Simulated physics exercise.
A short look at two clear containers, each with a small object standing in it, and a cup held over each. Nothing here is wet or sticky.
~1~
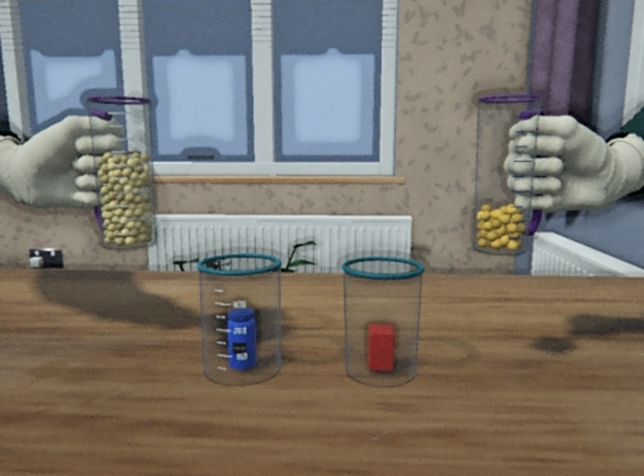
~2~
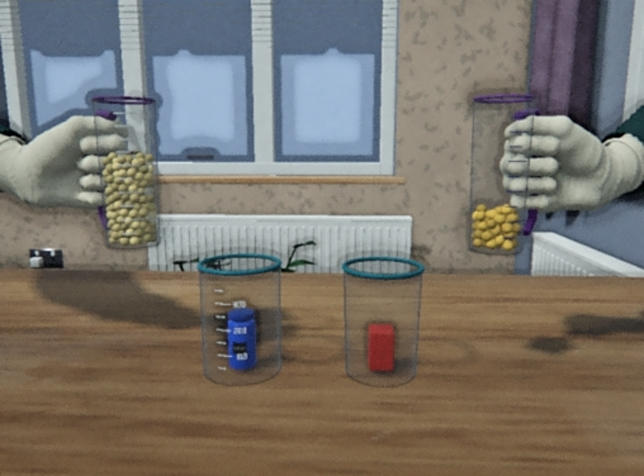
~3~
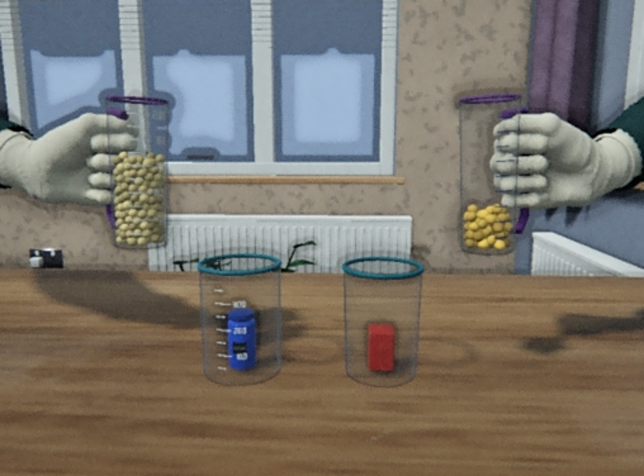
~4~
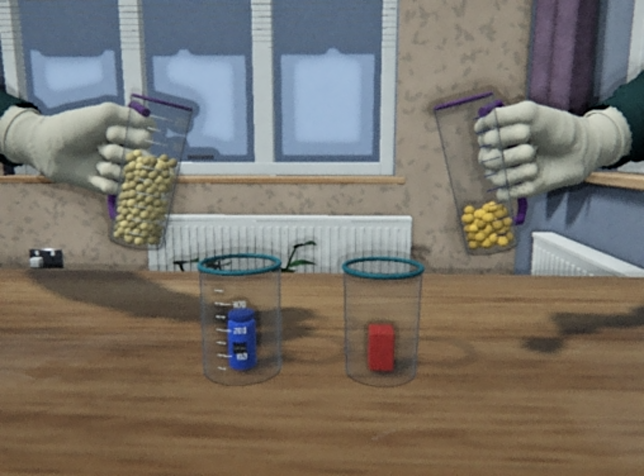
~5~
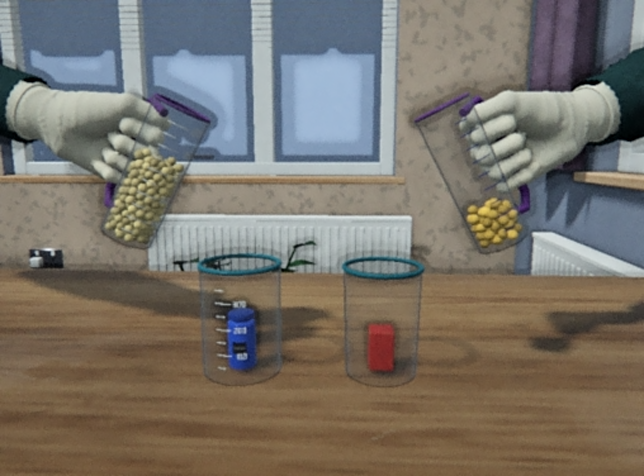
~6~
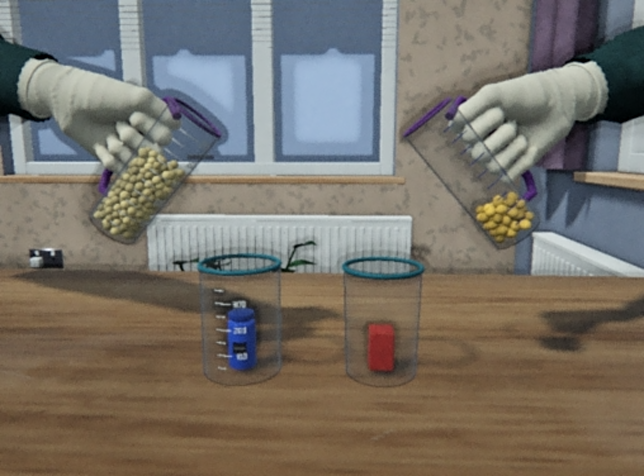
The footage shows two gloved hands holding clear cups of pale beans and yellow pieces above two clear containers holding a blue canister and a red block; the hands move inward, then tilt the cups progressively toward each other.
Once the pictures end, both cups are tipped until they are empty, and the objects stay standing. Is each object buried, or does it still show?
Left thing remains in view above the fill, right thing remains in view above the fill.
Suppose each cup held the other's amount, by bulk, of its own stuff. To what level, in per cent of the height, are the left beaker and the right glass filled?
Left about 20, right about 55.
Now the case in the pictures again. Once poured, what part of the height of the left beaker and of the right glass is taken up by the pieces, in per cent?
Left about 45, right about 25.
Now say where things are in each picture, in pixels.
Small canister in the left beaker at (242, 338), reaching about half way up; left cup at (125, 174), two thirds full of soya beans; small block in the right glass at (381, 348), reaching about a third of the way up; right cup at (504, 176), a quarter full of puffed corn balls, in the first picture.
Left cup at (129, 174), upright; right cup at (499, 176), upright, in the second picture.
Left cup at (139, 174), tipped 2°; right cup at (488, 176), tipped 2°, in the third picture.
Left cup at (149, 174), tipped 14°; right cup at (478, 176), tipped 14°, in the fourth picture.
Left cup at (154, 174), tipped 27°; right cup at (473, 176), tipped 27°, in the fifth picture.
Small canister in the left beaker at (242, 338); left cup at (154, 174), tipped 40°; small block in the right glass at (381, 348); right cup at (473, 176), tipped 40°, in the sixth picture.
Then, 0.47 s past the last view, left beaker empty, all of its cupful still in the cup; right glass empty, all of its cupful still in the cup.
Then, 0.97 s past the last view, left beaker nearly empty, nearly all of its cupful still in the cup; right glass empty, all of its cupful still in the cup.
Then, 1.57 s past the last view, left beaker a third full, none of its cupful still in the cup, one piece on the table; right glass nearly empty, none of its cupful still in the cup.
Finally, left beaker half full (surface near (242, 319)), one piece on the table; right glass a quarter full (surface near (381, 342)), nothing beside it; the left thing is still showing; the right thing is still showing.
